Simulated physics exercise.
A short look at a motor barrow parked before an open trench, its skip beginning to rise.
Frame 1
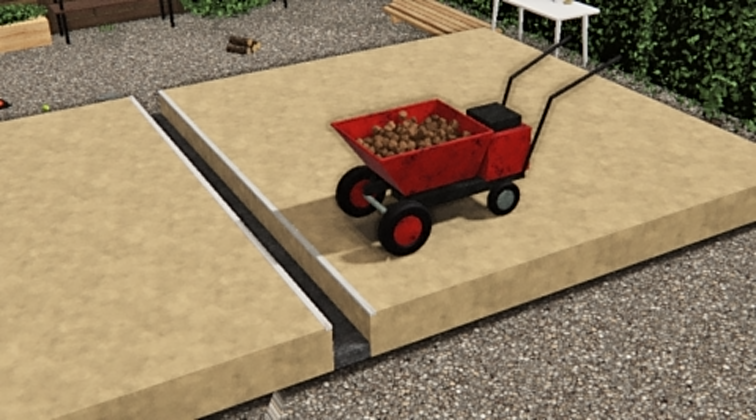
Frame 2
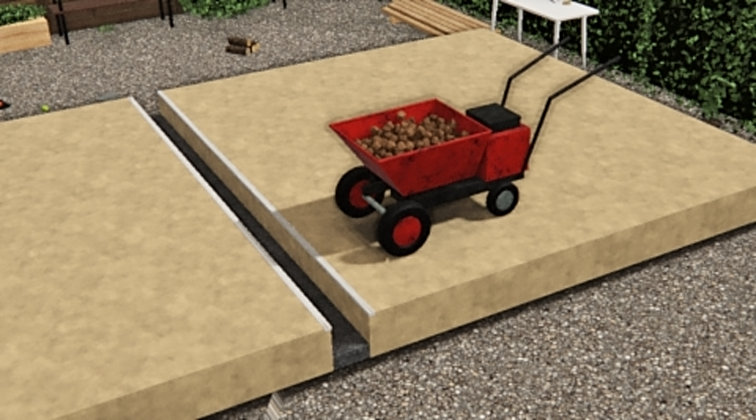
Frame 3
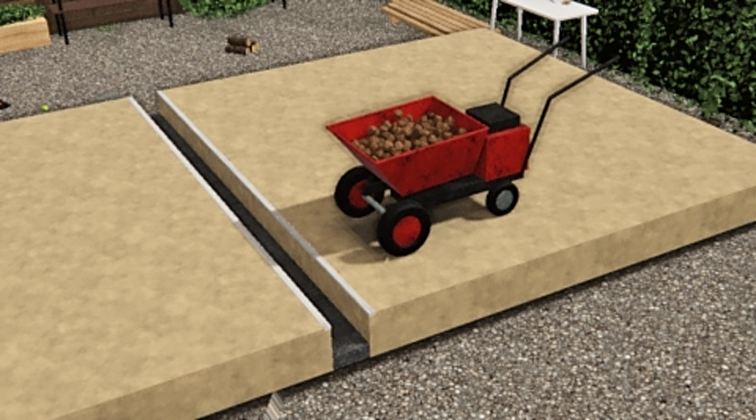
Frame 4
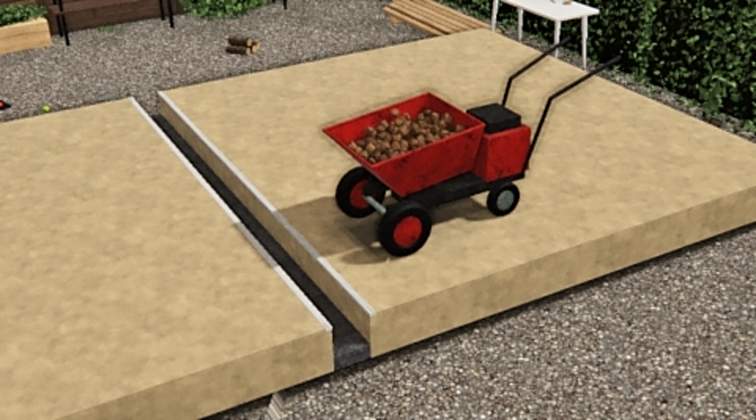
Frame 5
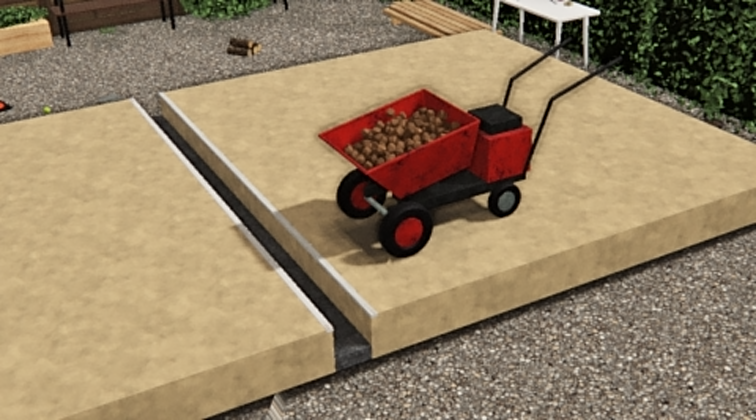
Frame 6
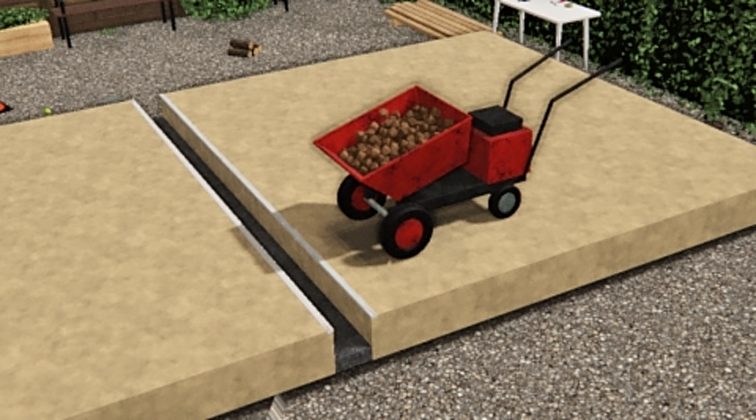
The red skip of a small motor barrow, heaped with brown clods, sits level at first, then tilts slowly forward, its lip dipping left while its rear rises. The barrow's black wheels with red hubs stay put on a tan slab, right of a narrow dark trench edged in white. Seen from above at an angle, the yard holds gravel, a hedge, stacked planks and a white table, the camera almost still.
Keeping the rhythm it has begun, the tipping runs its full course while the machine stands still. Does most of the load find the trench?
Yes.
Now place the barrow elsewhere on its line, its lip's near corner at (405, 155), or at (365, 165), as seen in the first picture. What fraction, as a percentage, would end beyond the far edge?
About 0 per cent first, about 50 per cent second.
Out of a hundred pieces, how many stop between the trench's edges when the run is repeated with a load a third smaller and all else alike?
Close to 80 per cent.
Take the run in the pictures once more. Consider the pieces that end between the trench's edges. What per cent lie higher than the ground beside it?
Roughly 15 percent.
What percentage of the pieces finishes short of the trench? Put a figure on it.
About 0 per cent.
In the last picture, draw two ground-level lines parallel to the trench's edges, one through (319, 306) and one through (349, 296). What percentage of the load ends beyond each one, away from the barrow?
In order: Near 30 %, then 90 %.
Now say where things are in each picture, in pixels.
In the first frame, lip of the skip (380, 161), level; top of the load (407, 141), clay clods; first edge of the trench (353, 291); far edge (310, 305), the trench under half as wide as the skip, and about as deep as wide.
In the second frame, lip of the skip (378, 162), level; top of the load (406, 142).
In the third frame, lip of the skip (375, 164), tipped barely; top of the load (413, 133).
In the fourth frame, lip of the skip (371, 167), tipped a little; top of the load (421, 132).
In the fifth frame, lip of the skip (367, 173), tipped a little; top of the load (427, 127).
In the sixth frame, lip of the skip (361, 181), tipped clearly; top of the load (420, 125); first edge of the trench (354, 294); far edge (311, 308).
Just after the last frame, skip tipped steeply; every one in the skip.
A moment on, skip tipped right over; the larger part in the skip; about a tenth in or heaped over the trench; just a few beyond it; just a few falling.
Further on, skip tipped right over; roughly a quarter in the skip; roughly two thirds in or heaped over the trench; roughly a quarter beyond it.
When it is over, skip tipped right over; about a tenth in the skip; roughly two thirds in or heaped over the trench; roughly a quarter beyond it.
